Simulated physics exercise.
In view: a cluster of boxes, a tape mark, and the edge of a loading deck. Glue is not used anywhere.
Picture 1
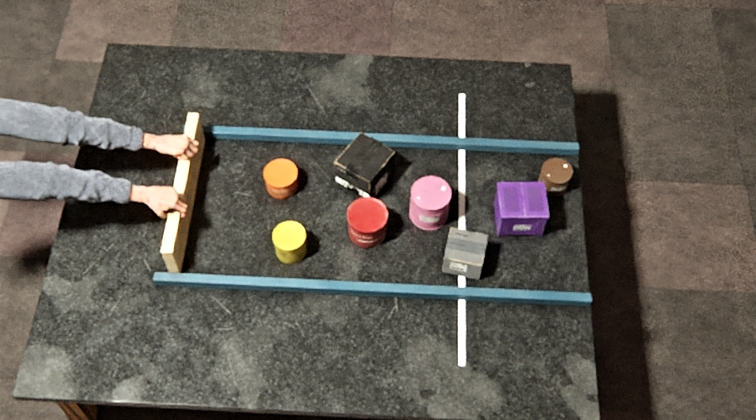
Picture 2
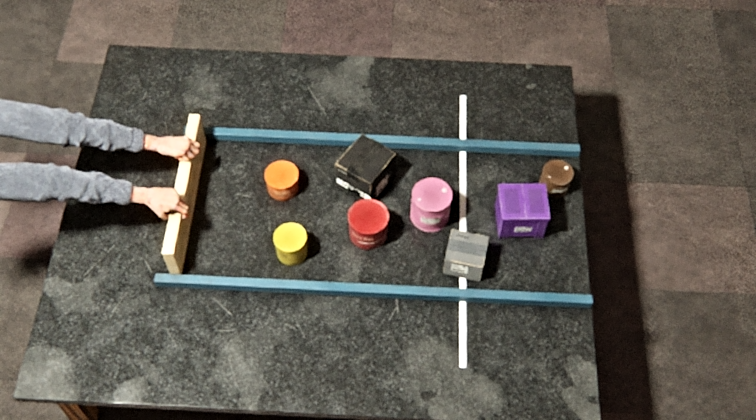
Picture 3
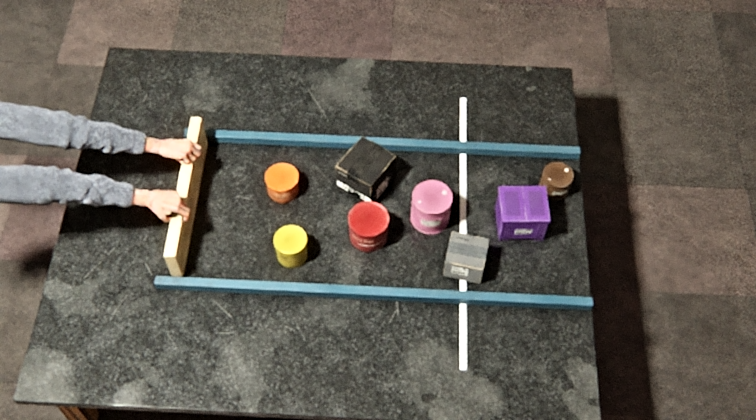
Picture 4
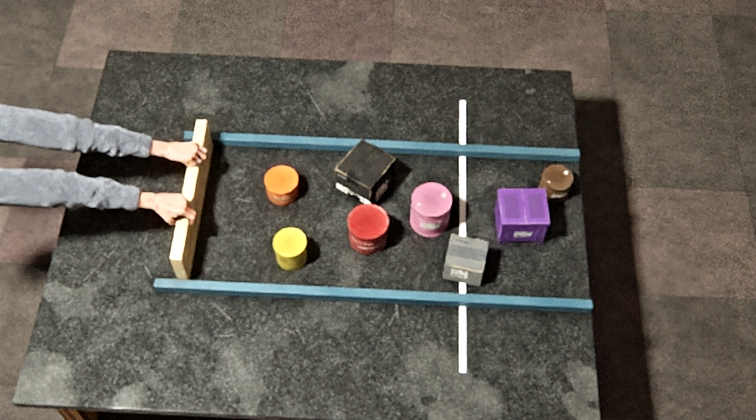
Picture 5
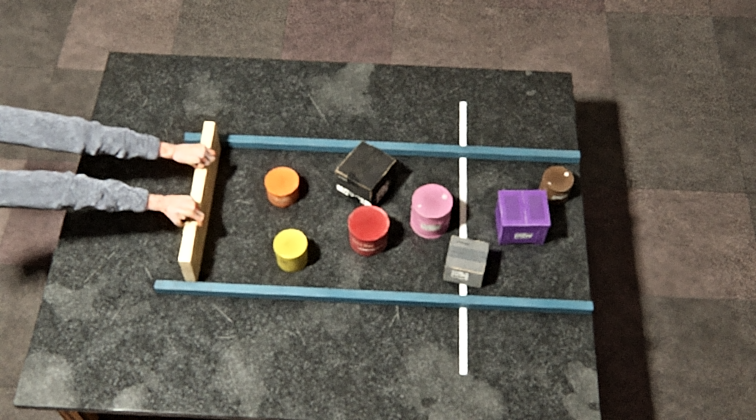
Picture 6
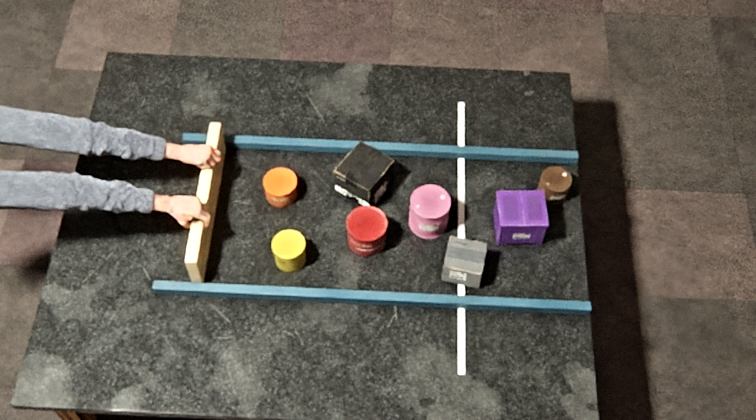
To begin with, two hands hold a pale plank upright at the left of a dark tabletop, with colourful canisters, pails and boxes spread between two blue rails. The hands then slide the plank a short way right, toward the orange and yellow pails, while the objects stay essentially still.
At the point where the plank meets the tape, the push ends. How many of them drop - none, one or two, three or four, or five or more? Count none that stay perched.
Not one drops off.
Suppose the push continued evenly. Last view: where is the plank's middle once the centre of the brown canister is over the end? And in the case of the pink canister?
Approx. (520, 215) for the first, approx. (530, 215) for the second.
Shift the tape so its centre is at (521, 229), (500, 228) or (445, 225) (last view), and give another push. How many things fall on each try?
Try by try, 1, 1 and 0.
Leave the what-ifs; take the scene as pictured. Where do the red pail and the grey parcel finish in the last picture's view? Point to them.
Approximately (482, 235) for one, approximately (514, 267) for the other.
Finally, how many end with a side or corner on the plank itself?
4 in contact.
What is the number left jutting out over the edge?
It comes to 0.
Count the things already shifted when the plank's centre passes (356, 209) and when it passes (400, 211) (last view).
That makes 4 at the first spot and 5 at the second.
Early on, none off yet; brown canister at rest near (554, 186); purple tote at rest near (520, 218); grey parcel at rest near (464, 262).
Finally, the number that fall off is zero.
